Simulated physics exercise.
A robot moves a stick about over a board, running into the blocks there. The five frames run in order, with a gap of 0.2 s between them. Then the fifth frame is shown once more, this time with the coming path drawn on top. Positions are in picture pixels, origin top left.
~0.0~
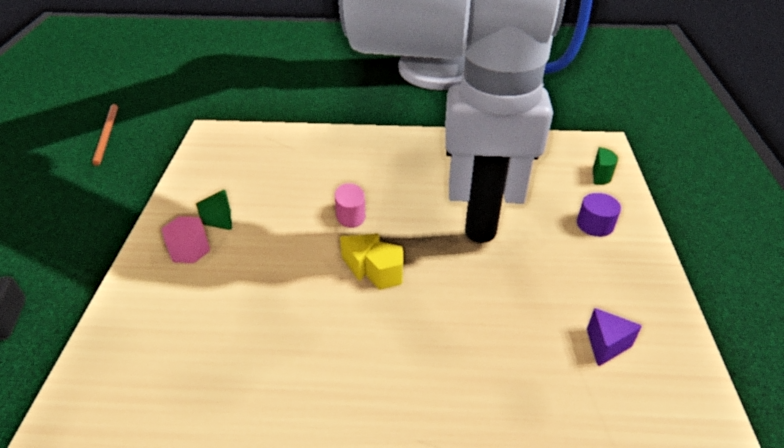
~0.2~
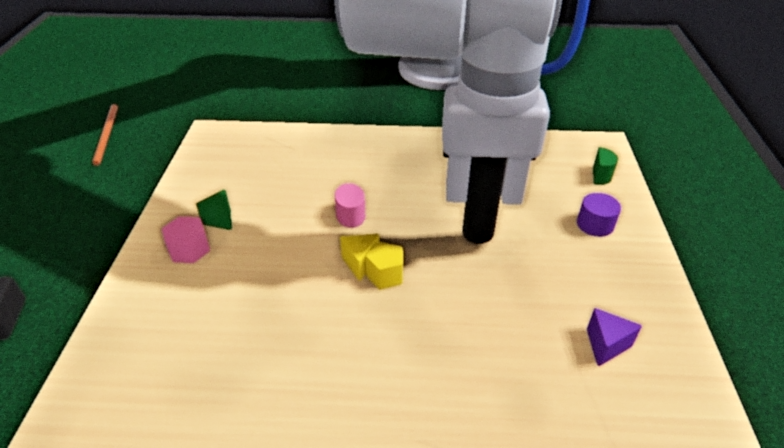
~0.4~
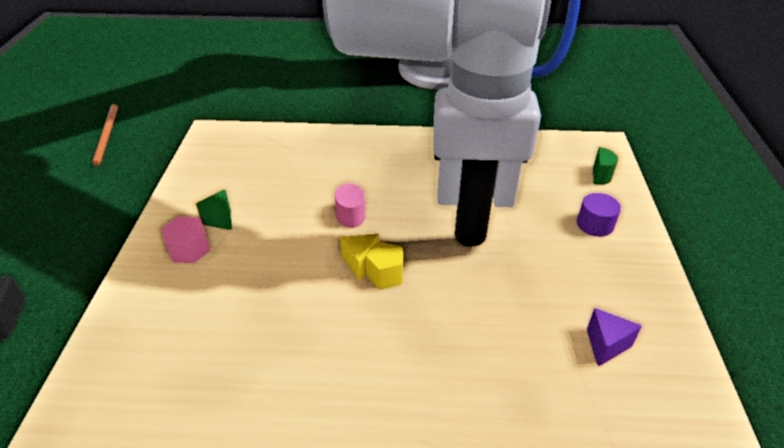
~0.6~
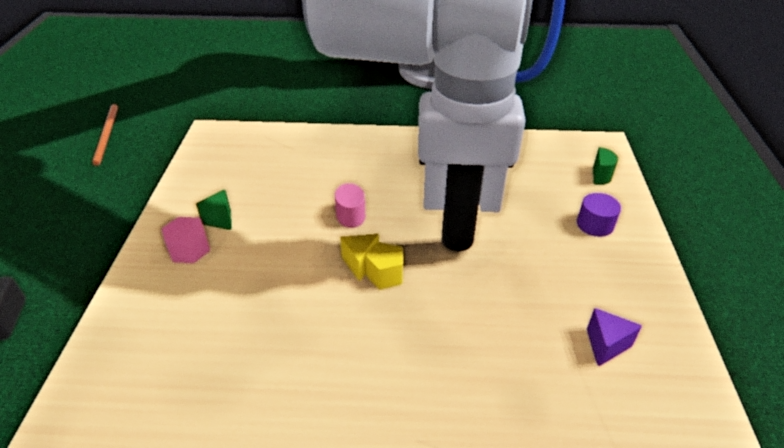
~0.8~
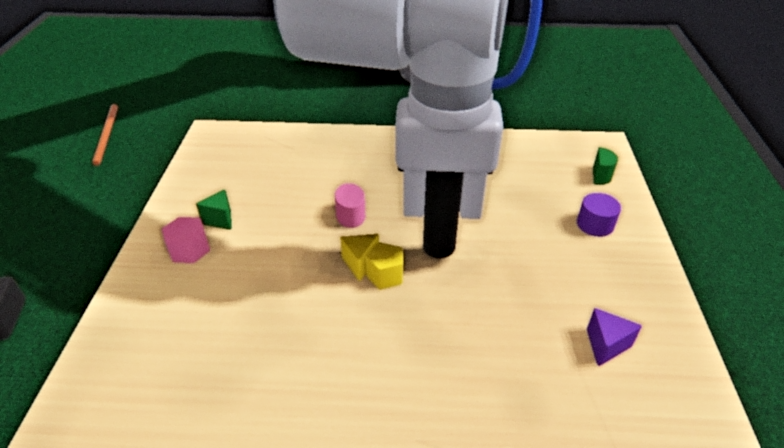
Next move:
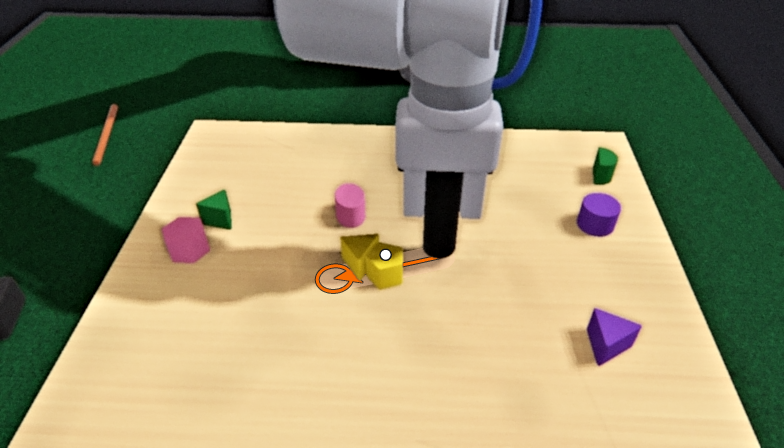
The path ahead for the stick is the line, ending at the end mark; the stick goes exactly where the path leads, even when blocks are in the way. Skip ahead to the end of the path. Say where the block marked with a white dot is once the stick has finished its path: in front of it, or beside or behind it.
It escapes to one side.
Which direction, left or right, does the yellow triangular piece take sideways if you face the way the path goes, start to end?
It's pushed right.
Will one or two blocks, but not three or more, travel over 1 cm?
I believe so.
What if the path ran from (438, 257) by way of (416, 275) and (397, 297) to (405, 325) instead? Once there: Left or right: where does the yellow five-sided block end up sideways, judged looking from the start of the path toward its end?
So, looking from the first point of the path to the last, the yellow five-sided block moves rightwards.
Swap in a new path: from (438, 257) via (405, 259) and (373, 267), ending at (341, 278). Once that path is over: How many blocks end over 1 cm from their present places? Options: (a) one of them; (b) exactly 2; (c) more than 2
Option b.
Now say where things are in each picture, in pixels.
Stick tip at (480, 233); block tops, pink oval block at (350, 195); yellow triangular piece at (359, 243); yellow five-sided block at (386, 255), in the first frame.
Stick at (478, 234); blocks unchanged, in the second frame.
Stick at (470, 237); blocks unchanged, in the third frame.
Stick at (457, 242); blocks unchanged, in the fourth frame.
Stick at (439, 248); pink oval block at (350, 195); yellow triangular piece at (359, 243); yellow five-sided block at (386, 255), in the fifth frame.
Path on the board, from (438, 257) to (334, 278); the dot is on the yellow five-sided block.
On the path given first. One third of the way, stick at (404, 256); yellow triangular piece at (354, 243); yellow five-sided block at (374, 260).
Two thirds of the way, stick at (369, 263); yellow triangular piece at (342, 242); yellow five-sided block at (350, 273), turned 55° anticlockwise.
At the end, stick at (334, 270); pink oval block in place; yellow triangular piece at (318, 240), turned 40° clockwise; yellow five-sided block at (332, 284), turned 100° anticlockwise.
